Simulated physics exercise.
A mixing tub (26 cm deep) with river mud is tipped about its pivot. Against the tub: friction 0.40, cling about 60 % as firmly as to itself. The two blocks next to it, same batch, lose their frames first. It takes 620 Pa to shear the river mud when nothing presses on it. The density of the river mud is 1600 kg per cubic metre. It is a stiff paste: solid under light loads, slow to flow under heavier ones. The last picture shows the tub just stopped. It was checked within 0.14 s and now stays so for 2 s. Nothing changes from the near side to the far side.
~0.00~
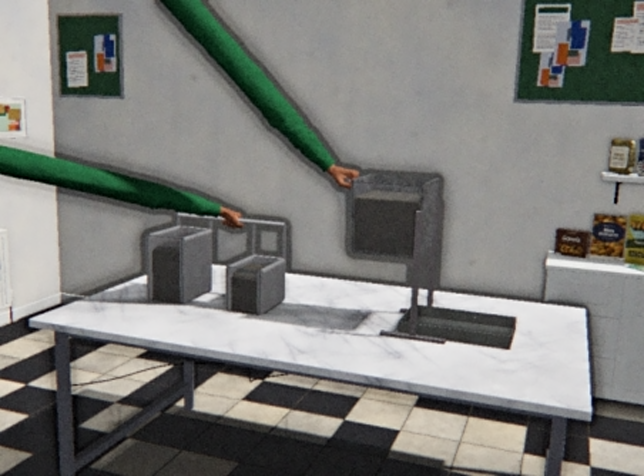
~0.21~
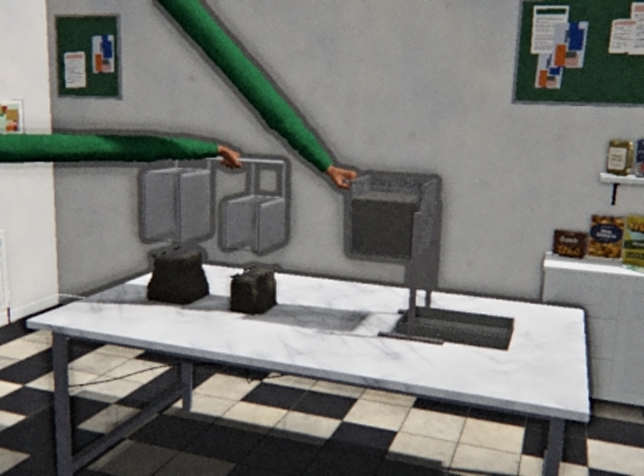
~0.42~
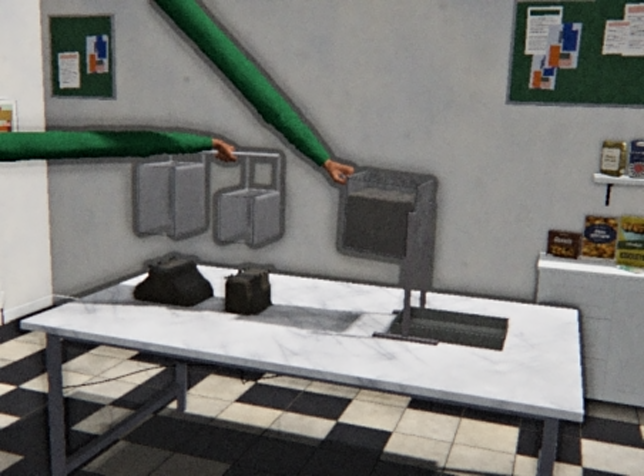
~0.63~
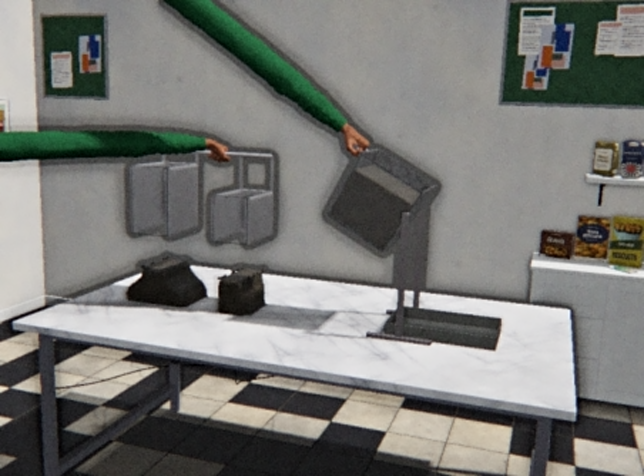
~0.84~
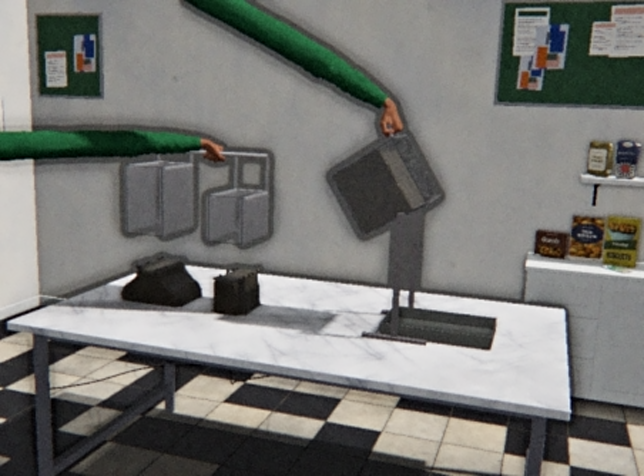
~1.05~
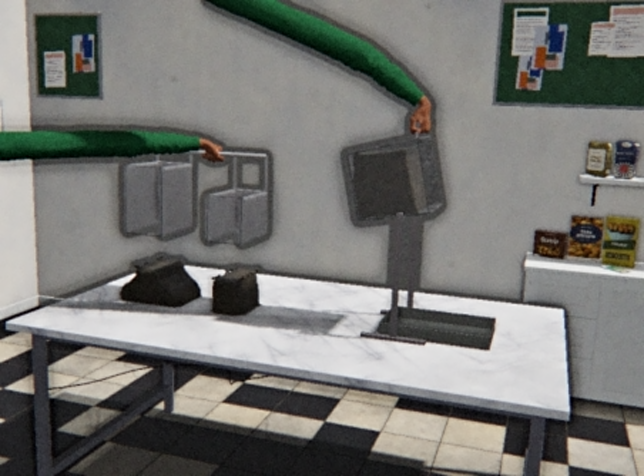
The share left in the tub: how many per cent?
Expect roughly 95 %.
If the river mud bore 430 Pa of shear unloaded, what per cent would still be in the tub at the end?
It would be near 70 %.
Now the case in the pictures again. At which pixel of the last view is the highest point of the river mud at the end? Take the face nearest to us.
Around (370, 161).
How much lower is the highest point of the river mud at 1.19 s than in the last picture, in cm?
Roughly 3 cm.
After 1.19 s, the tub is at 77 degrees and holds 100 %.
After 1.36 s, the tub is at 77 degrees and holds 97 %.
After 1.53 s, the tub is at 77 degrees and holds 95 %.
After 1.70 s, the tub is at 77 degrees and holds 95 %.
After 3.05 s, the tub is at 77 degrees and holds 95 %.
